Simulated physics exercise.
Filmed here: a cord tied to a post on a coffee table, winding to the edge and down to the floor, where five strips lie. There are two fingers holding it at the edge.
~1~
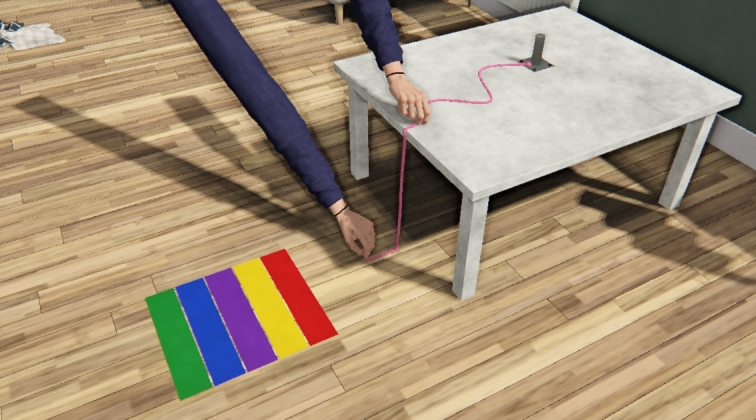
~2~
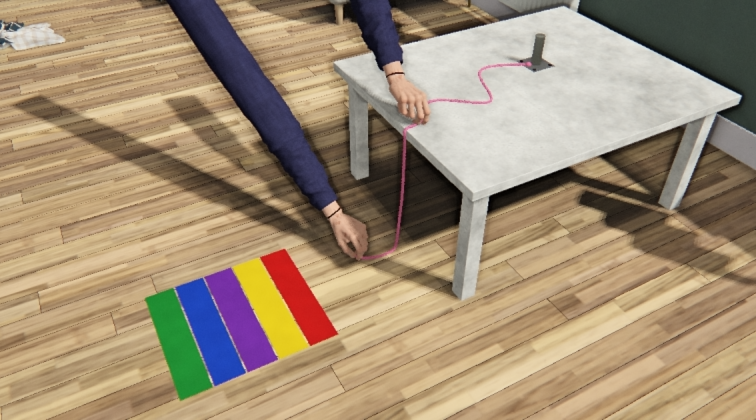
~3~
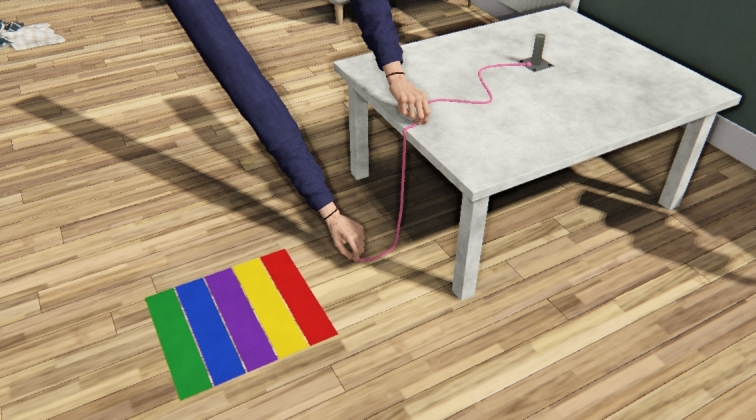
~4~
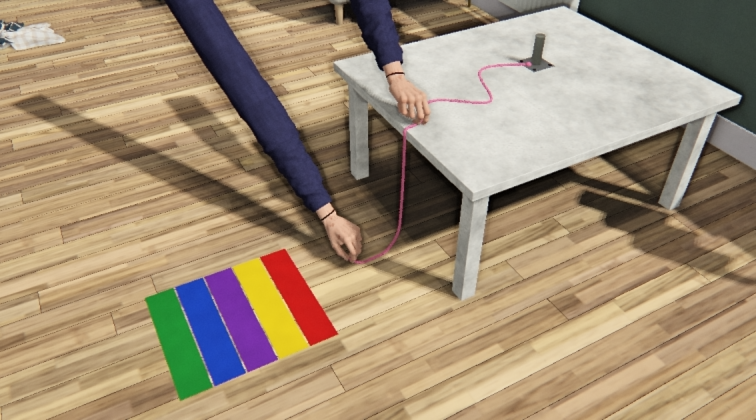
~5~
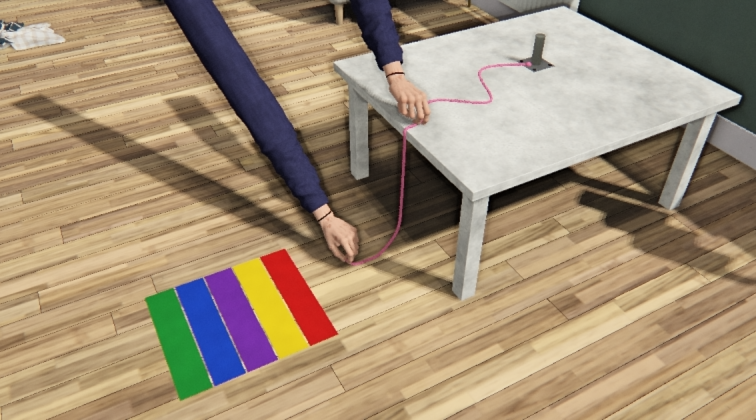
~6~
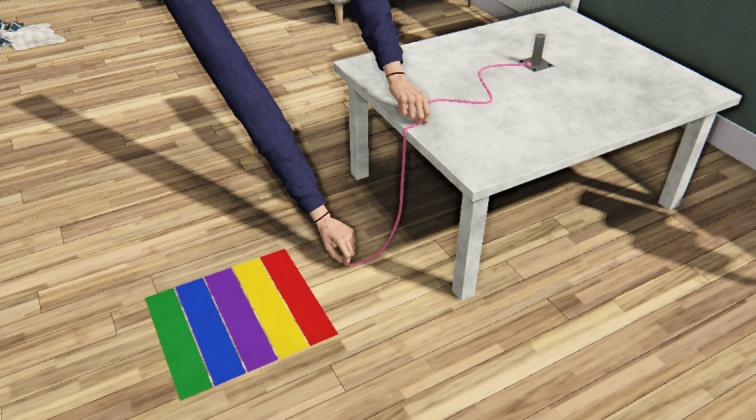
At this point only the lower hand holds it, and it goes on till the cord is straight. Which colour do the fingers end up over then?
They end up over the blue strip.
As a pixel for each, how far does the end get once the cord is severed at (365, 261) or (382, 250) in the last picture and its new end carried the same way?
Respectively (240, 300) and (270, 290).
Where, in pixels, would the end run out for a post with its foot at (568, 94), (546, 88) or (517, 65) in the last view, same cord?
In order, it comes out close to (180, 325), (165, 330) and (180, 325).
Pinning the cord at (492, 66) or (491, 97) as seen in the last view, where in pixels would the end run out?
The two answers, in sequence: (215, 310) and (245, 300).
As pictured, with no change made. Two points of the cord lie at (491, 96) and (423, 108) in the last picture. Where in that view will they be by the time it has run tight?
Around (455, 99); the other one around (390, 136).
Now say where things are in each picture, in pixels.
In the first frame, end (363, 254); red (314, 323); yellow (285, 335); purple (254, 347); blue (222, 360); green (189, 374).
In the second frame, end (356, 257); cord through (501, 65) (488, 90) (444, 100) (409, 128) (403, 184) (397, 237).
In the third frame, end (353, 258).
In the fourth frame, end (350, 259); cord through (501, 65) (488, 90) (444, 100) (409, 128) (403, 184) (395, 238).
In the fifth frame, end (347, 260).
In the sixth frame, end (344, 261); cord through (501, 65) (488, 90) (444, 100) (409, 128) (402, 184) (389, 240).
A little later, end near (253, 295); over yellow.
Next, end near (220, 308); over purple.
When it is tight, end near (201, 315); over blue. It gets as far as the blue strip.
